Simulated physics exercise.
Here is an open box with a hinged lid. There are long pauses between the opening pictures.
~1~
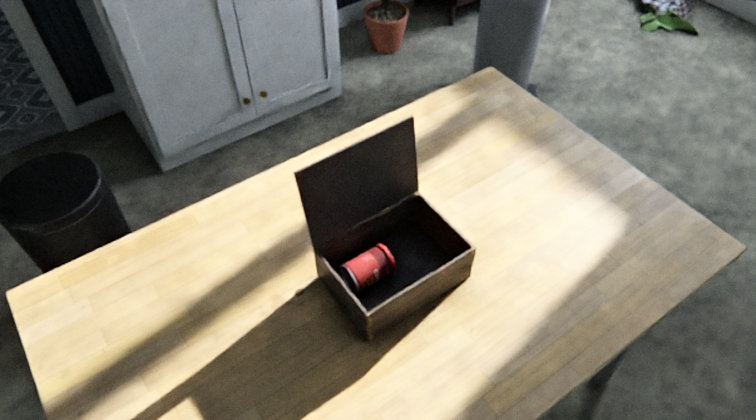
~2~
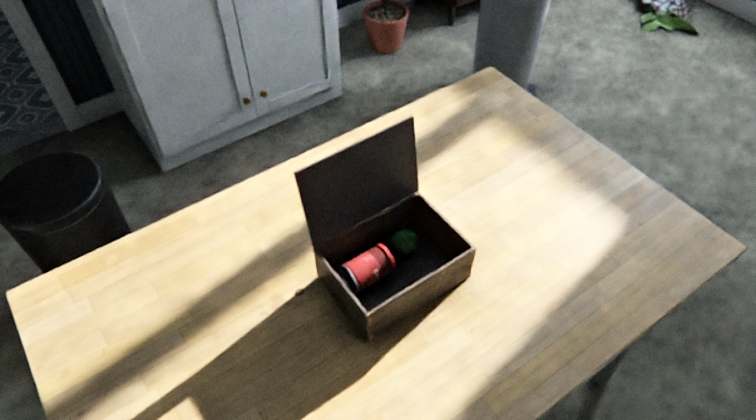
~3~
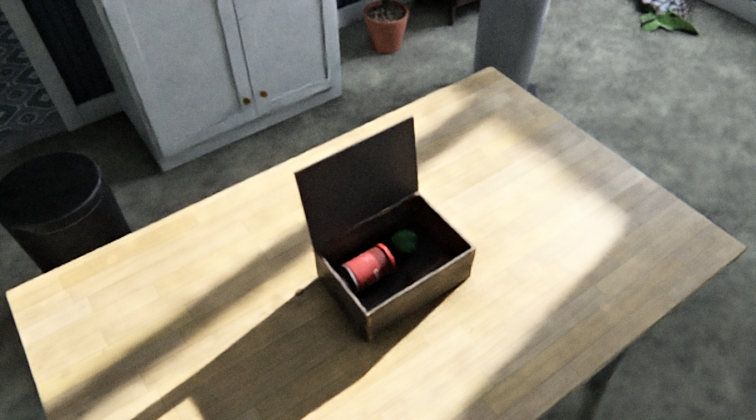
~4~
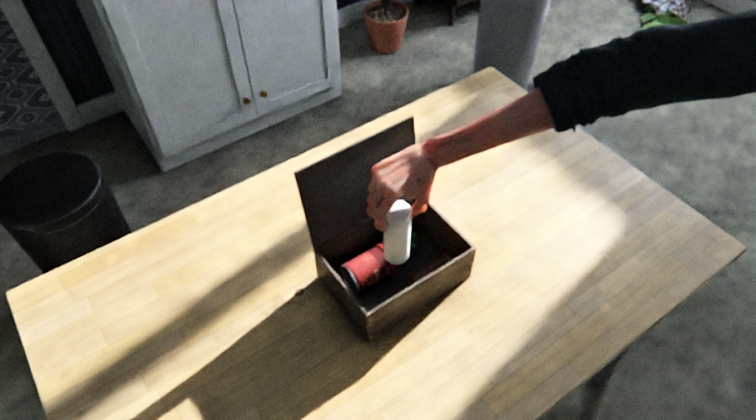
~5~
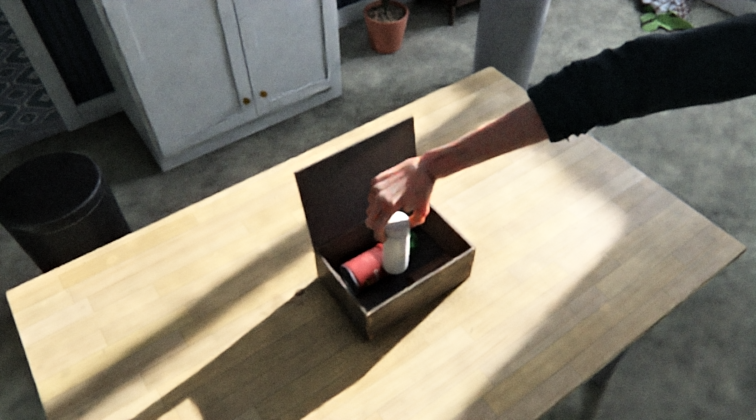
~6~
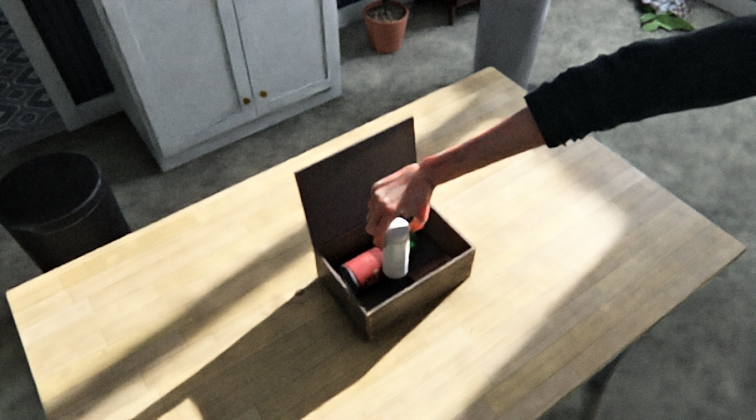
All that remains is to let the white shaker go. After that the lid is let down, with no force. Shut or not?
Here the lid stays ajar.
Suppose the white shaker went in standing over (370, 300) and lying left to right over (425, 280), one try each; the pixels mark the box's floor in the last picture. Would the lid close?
First try: It will not close; second try: It closes.
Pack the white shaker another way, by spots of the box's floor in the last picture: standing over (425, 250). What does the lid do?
Then it will not close.
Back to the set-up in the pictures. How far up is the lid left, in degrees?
About 16°.
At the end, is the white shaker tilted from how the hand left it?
The white shaker stays as placed.
Then, 1.10 s later than the last frame, lid starting down; white shaker moved well along near (405, 283).
Then, 1.70 s later than the last frame, lid 52° above the rim; white shaker moved well along near (405, 283).
When it is over, lid 16° above the rim; moved from the start, white shaker; the other 3 as before. End places, in pixels of the last picture, white shaker near (405, 283).
